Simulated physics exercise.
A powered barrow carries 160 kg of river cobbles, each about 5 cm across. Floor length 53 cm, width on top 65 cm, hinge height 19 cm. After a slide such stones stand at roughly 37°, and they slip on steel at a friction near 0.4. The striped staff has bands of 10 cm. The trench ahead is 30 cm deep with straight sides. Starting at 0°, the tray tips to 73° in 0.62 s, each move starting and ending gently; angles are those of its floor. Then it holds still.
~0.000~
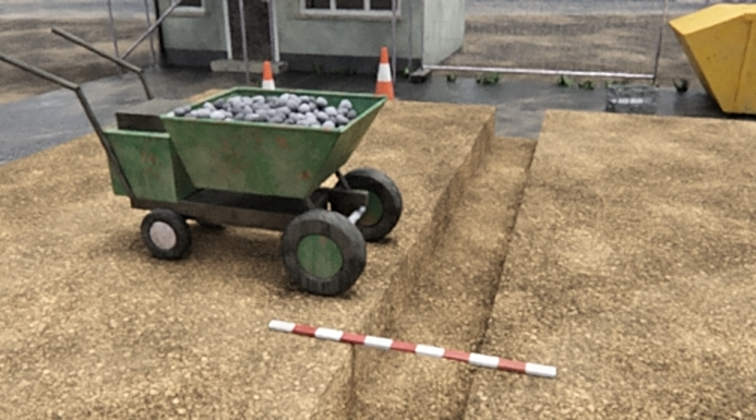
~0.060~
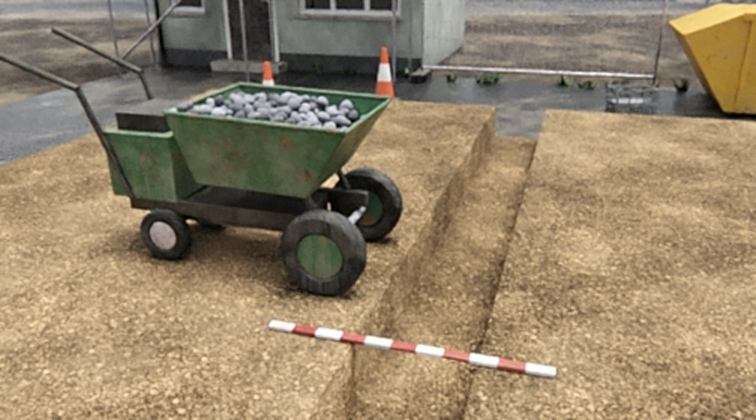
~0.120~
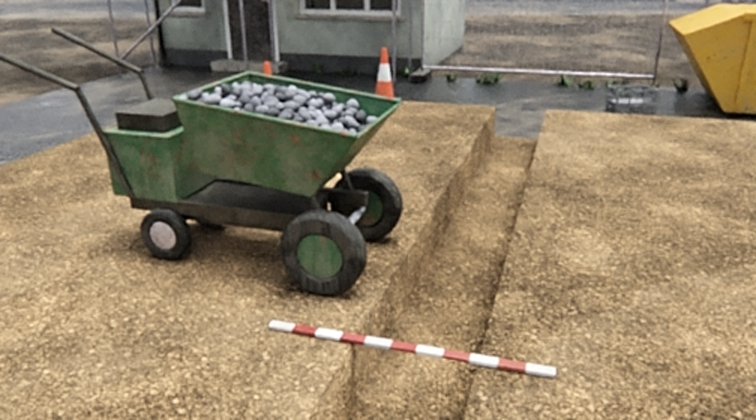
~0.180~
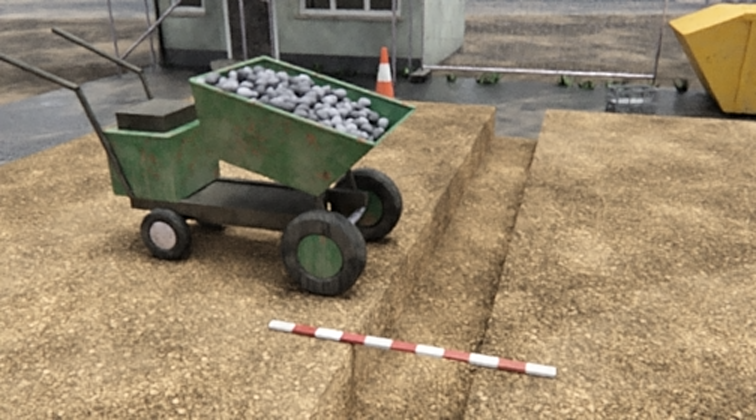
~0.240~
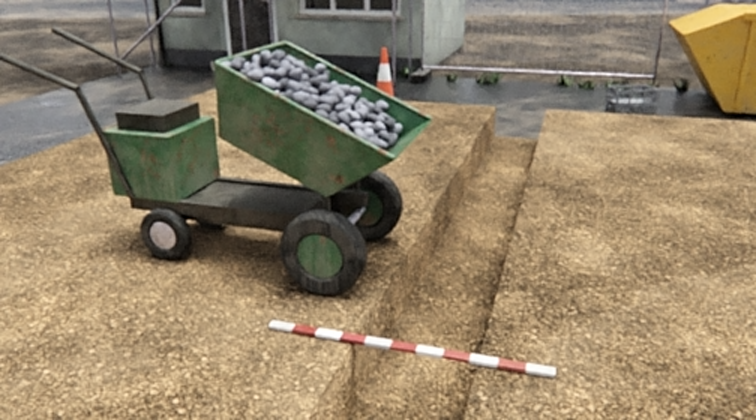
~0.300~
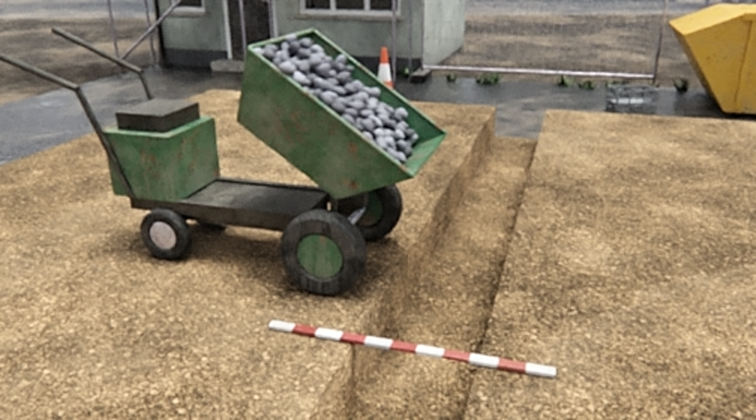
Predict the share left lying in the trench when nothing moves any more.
About 31 per cent.
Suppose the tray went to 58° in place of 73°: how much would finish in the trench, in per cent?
It would be near 15 per cent.
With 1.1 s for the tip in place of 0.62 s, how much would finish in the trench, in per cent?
It would be near 50 per cent.
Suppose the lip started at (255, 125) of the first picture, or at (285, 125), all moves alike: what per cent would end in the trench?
About 95 and 70 per cent.
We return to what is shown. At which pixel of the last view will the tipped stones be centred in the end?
Around (550, 287).
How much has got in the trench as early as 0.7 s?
About 5 per cent by then.
After 0.5 s the floor is at 61°; 100 % in the tray; the foremost stones are at (450, 185).
After 0.7 s the floor is at 73°; 61 % in the tray, 7 % in the trench, 33 % past the trench; the foremost stones are at (562, 291).
After 1.1 s the floor is at 73°; 16 % in the tray, 13 % in the trench, 71 % past the trench; the foremost stones are past the picture's edge.
After 3.0 s the floor is at 73°; 0 % in the tray, 31 % in the trench, 69 % past the trench; the foremost stones are past the picture's edge.
